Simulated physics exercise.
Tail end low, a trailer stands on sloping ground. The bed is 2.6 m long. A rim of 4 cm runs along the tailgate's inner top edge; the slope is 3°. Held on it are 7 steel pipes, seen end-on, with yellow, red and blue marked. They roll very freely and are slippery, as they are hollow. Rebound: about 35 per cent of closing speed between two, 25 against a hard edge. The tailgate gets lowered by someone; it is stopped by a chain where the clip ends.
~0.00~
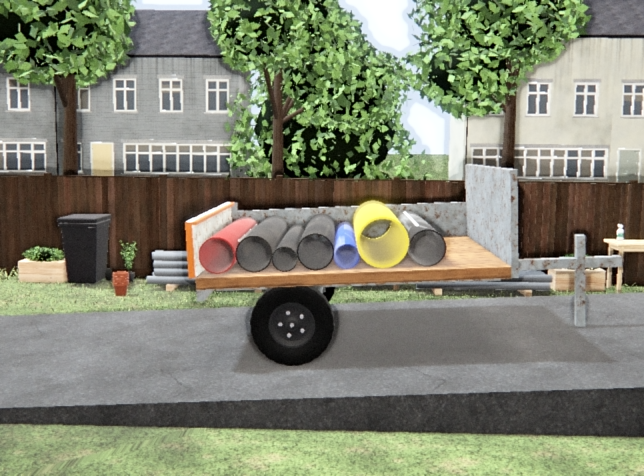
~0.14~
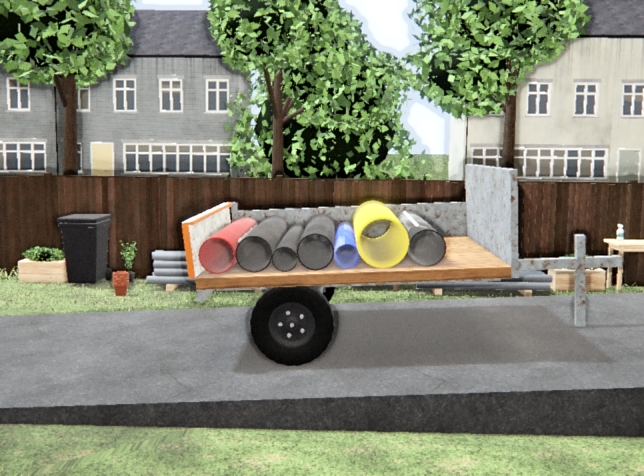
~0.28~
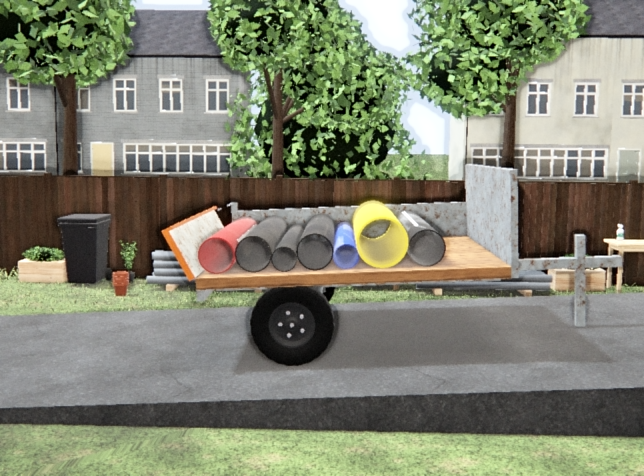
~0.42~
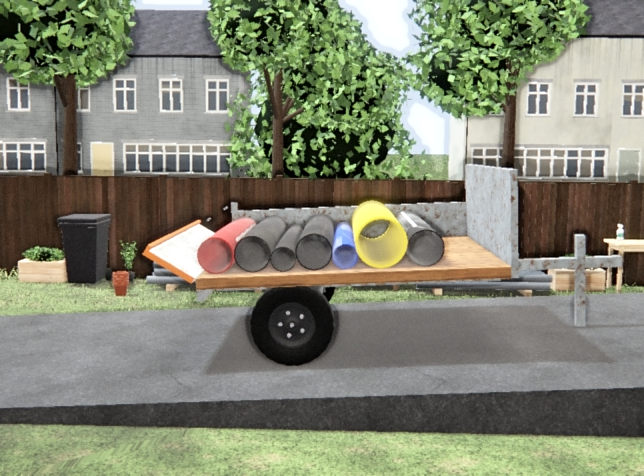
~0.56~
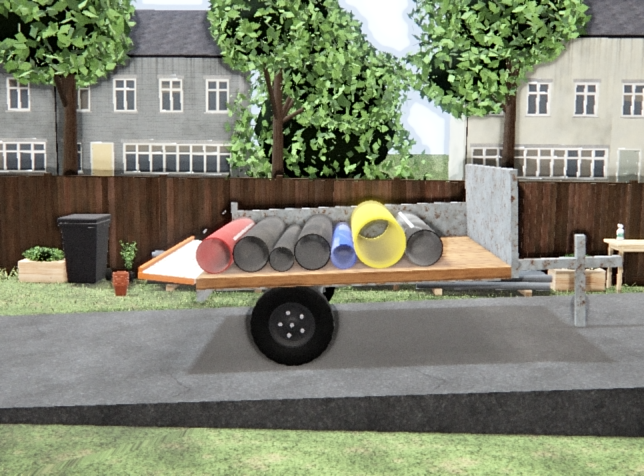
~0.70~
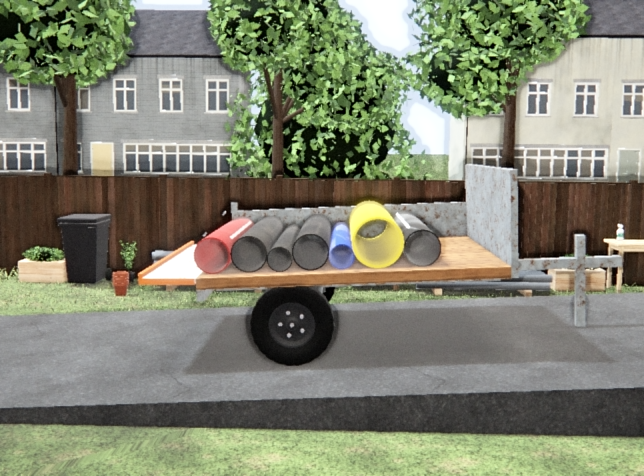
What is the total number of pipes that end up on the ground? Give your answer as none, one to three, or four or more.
The answer comes to none.
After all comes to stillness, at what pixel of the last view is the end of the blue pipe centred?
It comes to rest at about (285, 259).
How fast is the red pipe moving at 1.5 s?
Speed: Around 0.3 m/s.
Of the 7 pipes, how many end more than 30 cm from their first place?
If you add them all up, you get 7.
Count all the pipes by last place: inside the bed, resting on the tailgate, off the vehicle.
5 / 2 / 0.
Then, 1.5 s in, yellow is on the bed, 135 cm short of the hinge, rolling left; red is on the gate, 5 cm past the hinge, rolling left; blue is on the bed, 105 cm short of the hinge, rolling left; 0 of 7 are out.
In the end (2.5 s), yellow is on the bed, 105 cm short of the hinge; red is on the gate, 35 cm past the hinge; blue is on the bed, 75 cm short of the hinge; 0 of 7 are out.
